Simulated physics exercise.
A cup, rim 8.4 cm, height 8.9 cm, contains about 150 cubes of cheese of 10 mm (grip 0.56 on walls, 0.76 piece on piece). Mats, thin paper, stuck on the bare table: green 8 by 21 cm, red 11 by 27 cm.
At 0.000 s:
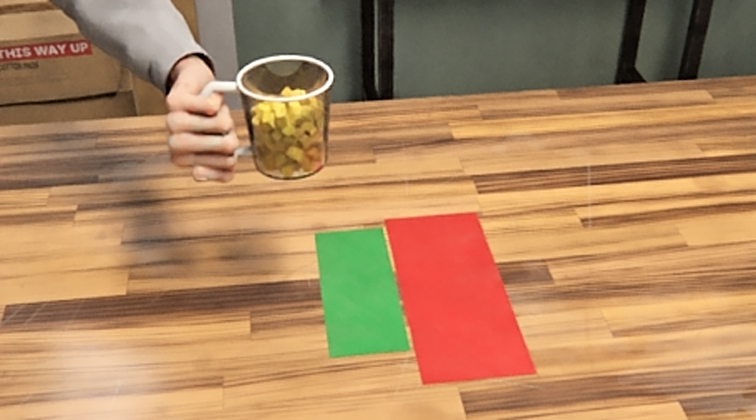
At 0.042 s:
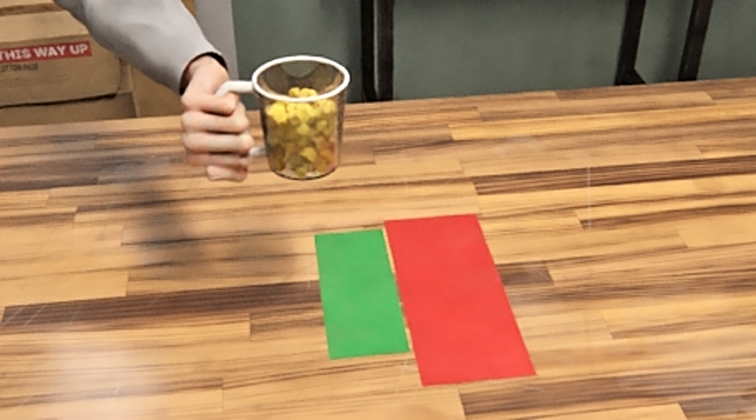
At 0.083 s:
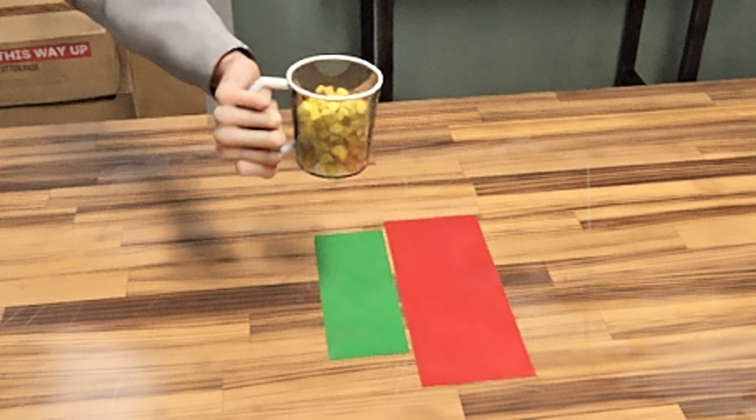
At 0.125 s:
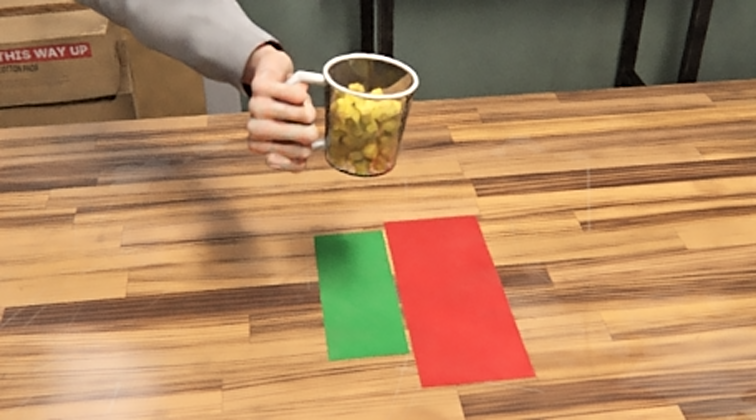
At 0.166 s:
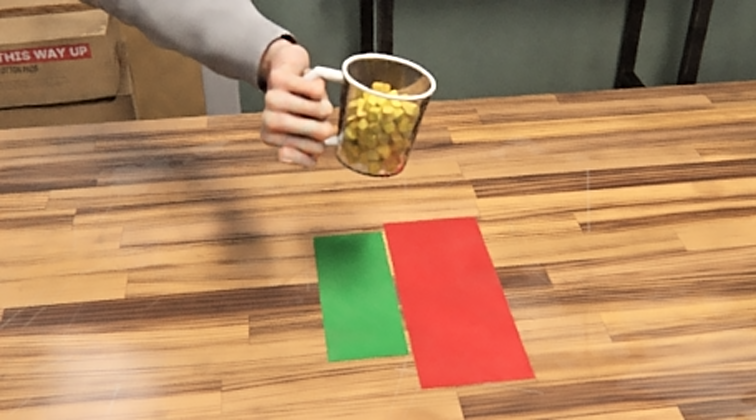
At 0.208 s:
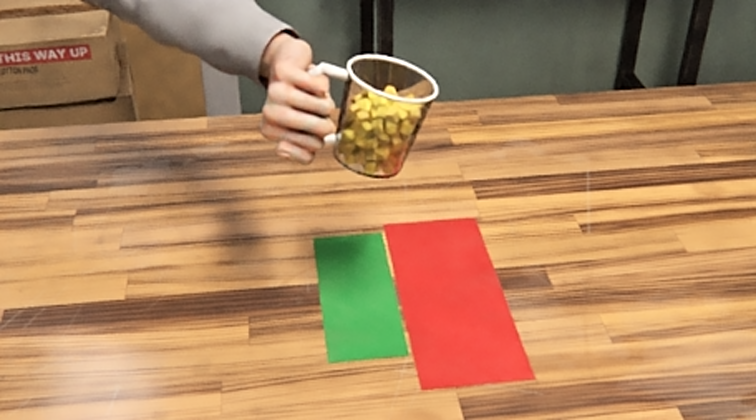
A wooden tabletop is seen from above at an angle, with a cardboard box behind it at the upper left and a dark greenish wall beyond. A hand reaching in from the upper left holds a clear, white-rimmed cup of small yellow cubes above a green mat and a larger red one to its right. The hand carries the cup a short way right, then tilts it slightly rightward as the view stays nearly still.
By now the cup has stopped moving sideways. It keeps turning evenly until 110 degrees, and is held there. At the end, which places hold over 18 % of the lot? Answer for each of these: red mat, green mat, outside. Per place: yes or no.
Red mat - answer yes; green mat - answer no; off the mats - answer yes.
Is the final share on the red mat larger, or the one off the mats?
The bigger amount ends up on the red mat.
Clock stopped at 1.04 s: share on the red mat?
I'd say around 5 percent.
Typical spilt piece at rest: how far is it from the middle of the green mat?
That works out to some 20 cm.
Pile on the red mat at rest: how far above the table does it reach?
It reaches about 2.0 cm above the table.
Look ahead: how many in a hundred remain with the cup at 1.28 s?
Roughly 55 percent of the load.
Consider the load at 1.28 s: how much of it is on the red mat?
About 25 %.
After 0.53 s, tilt 51 degrees; cup 100 %; middle of all pieces on or above the table near (372, 128).
Then, at 0.80 s, tilt 81 degrees; cup 100 %; middle of all pieces on or above the table near (370, 125).
After 1.04 s, tilt 107 degrees; cup 95 %, red mat 5 %; middle of all pieces on or above the table near (376, 131).
After 1.28 s, tilt 110 degrees; cup 55 %, red mat 25 %, outside 5 %, in the air 10 %; middle of all pieces on or above the table near (412, 178).
At rest (3.1 s), green mat 5 %, cup 0 %, red mat 70 %, outside 25 %.
